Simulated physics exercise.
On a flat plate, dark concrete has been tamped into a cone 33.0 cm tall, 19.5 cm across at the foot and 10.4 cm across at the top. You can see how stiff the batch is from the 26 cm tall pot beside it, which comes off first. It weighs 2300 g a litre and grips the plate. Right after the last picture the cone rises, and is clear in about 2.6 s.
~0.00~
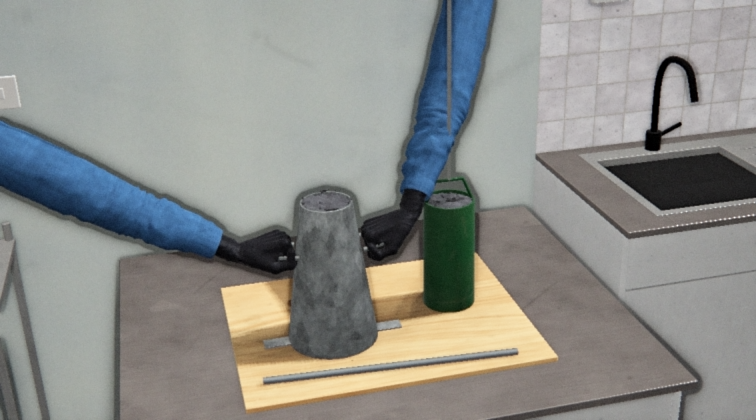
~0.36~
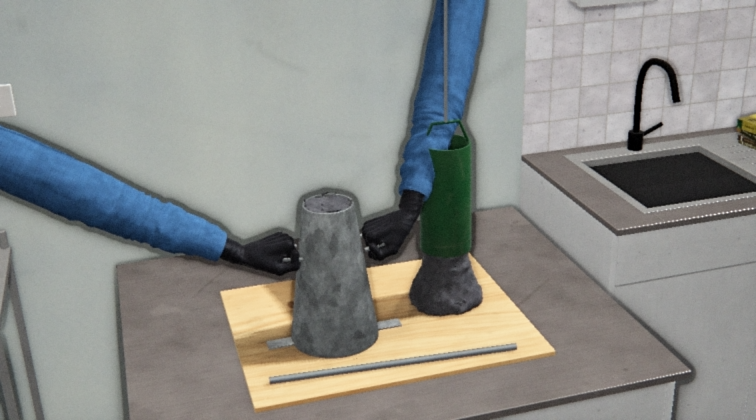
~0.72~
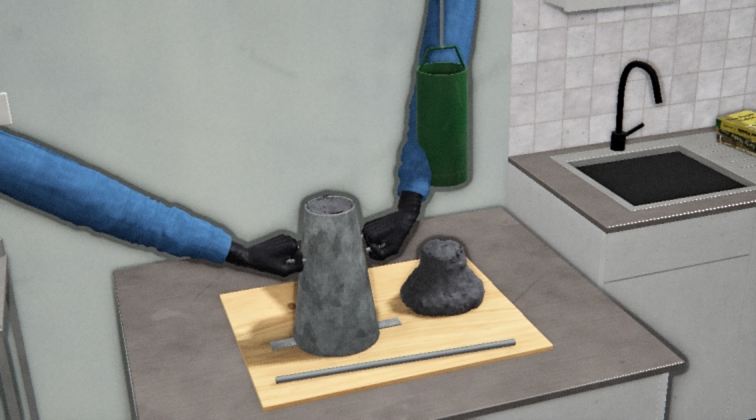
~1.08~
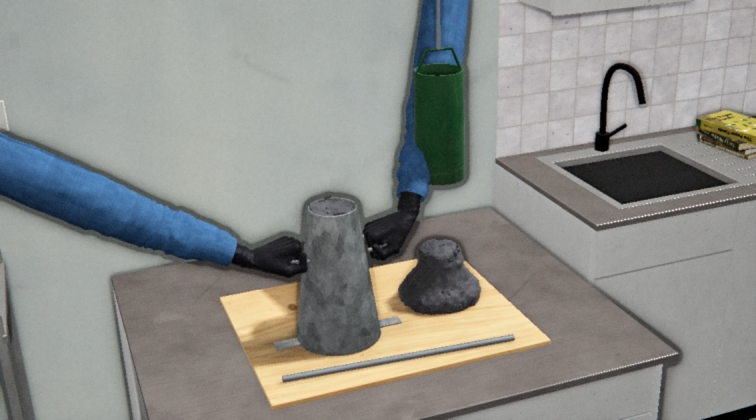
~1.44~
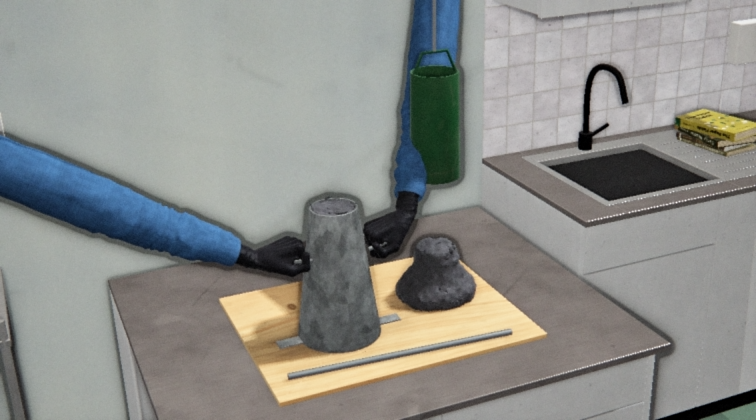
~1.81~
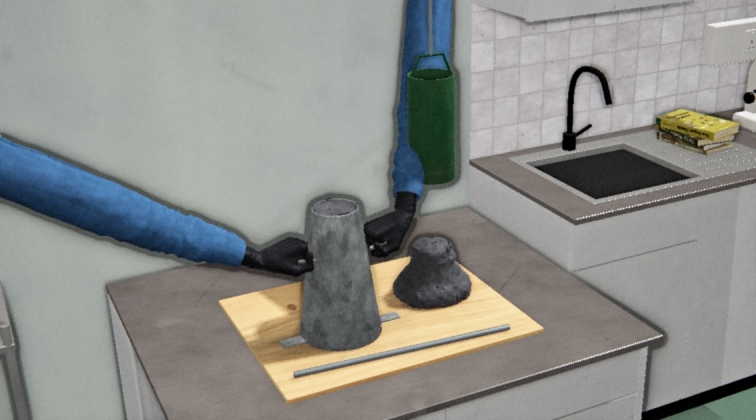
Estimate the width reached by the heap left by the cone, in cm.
I'd say something close to 29 centimetres.
After 2.5 s, the cone is up 8.6 cm; the dark concrete has come down 9.6 cm to 23 cm and is 26 cm wide.
After 3.1 s, the cone is up 21 cm; the dark concrete has come down 13 cm to 20 cm and is 29 cm wide.
After 3.8 s, the cone is up 34 cm; the dark concrete has come down 13 cm to 20 cm and is 29 cm wide.
After 4.5 s, the cone is clear; the dark concrete has come down 13 cm to 20 cm and is 29 cm wide.
After 5.1 s, at rest, the cone is clear; the dark concrete has come down 13 cm to 20 cm and is 29 cm wide.
